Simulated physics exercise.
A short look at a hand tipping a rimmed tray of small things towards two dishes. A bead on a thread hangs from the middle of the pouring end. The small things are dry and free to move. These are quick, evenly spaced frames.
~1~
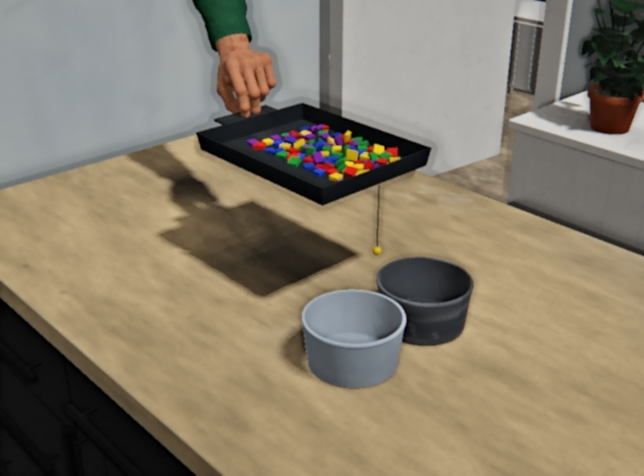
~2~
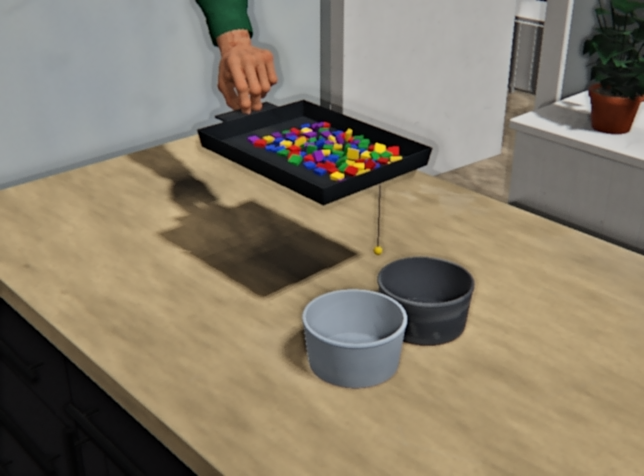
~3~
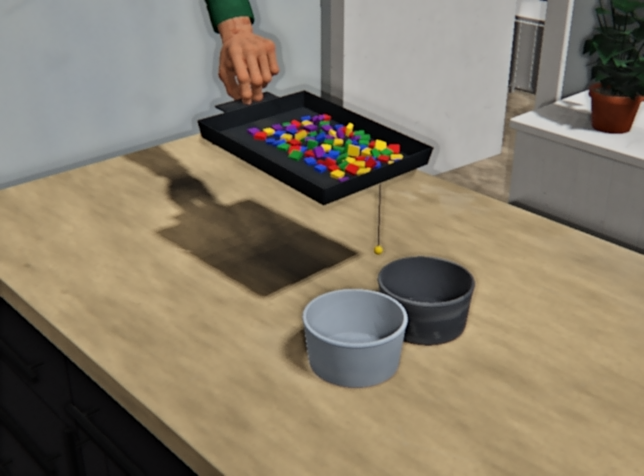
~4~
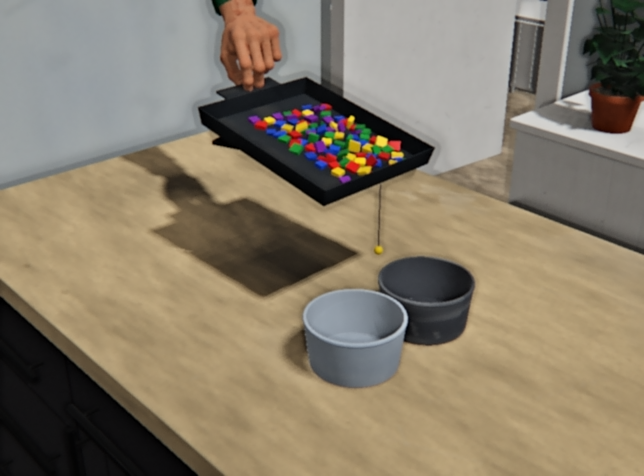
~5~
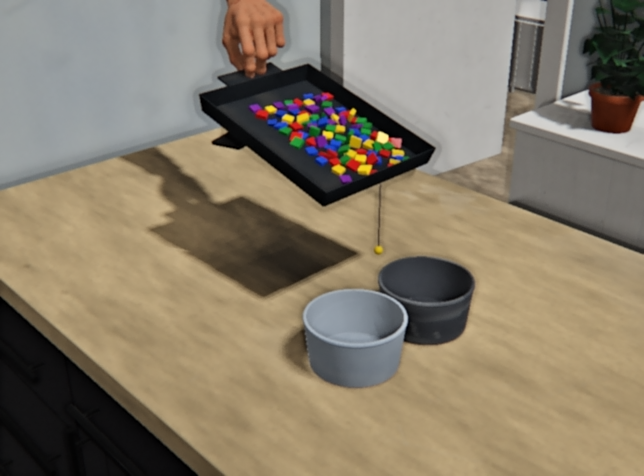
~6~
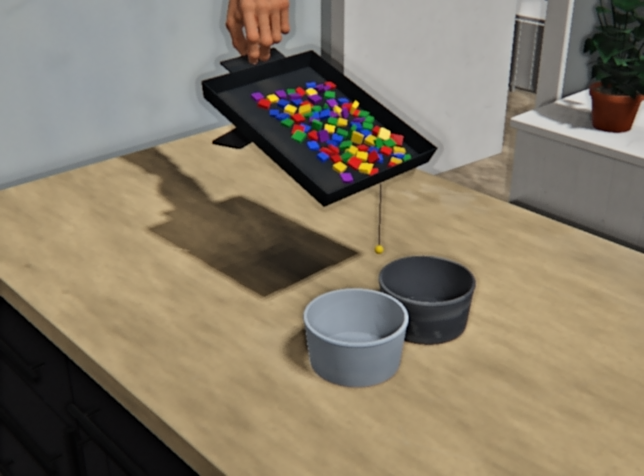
On a wooden counter, a light grey dish and a darker one sat beneath a black tray of colourful little pieces while a hand steadily raised its handle end, tilting it towards them.
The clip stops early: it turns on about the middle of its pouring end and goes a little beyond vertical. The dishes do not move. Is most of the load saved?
They take more than half between them.
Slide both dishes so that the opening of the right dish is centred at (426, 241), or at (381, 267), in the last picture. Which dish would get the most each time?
In turn: The left one; the right dish.
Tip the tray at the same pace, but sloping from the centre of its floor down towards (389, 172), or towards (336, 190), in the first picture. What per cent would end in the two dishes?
Near 30 % and 30 %.
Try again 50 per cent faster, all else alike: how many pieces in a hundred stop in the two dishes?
Some 90 per cent.
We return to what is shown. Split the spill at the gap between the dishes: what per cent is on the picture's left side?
It comes to 50 per cent or so.
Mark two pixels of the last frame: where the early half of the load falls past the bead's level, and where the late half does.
First near (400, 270), later near (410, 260).
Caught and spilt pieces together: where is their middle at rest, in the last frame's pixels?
Around (414, 322).
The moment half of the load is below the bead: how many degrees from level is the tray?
At some 115 degrees.
Soon after the last picture, tray tipped steeply; all on the tray.
A little later, tray tipped past a quarter turn; most on the tray; a stray few in the left dish; a small part in the right dish; a stray few outside both; a stray few in the air.
Later still, tray tipped past a quarter turn; about a quarter in the left dish; about half in the right dish; about a quarter outside both.
At rest, tray tipped past a quarter turn; about a quarter in the left dish; about half in the right dish; about a quarter outside both.
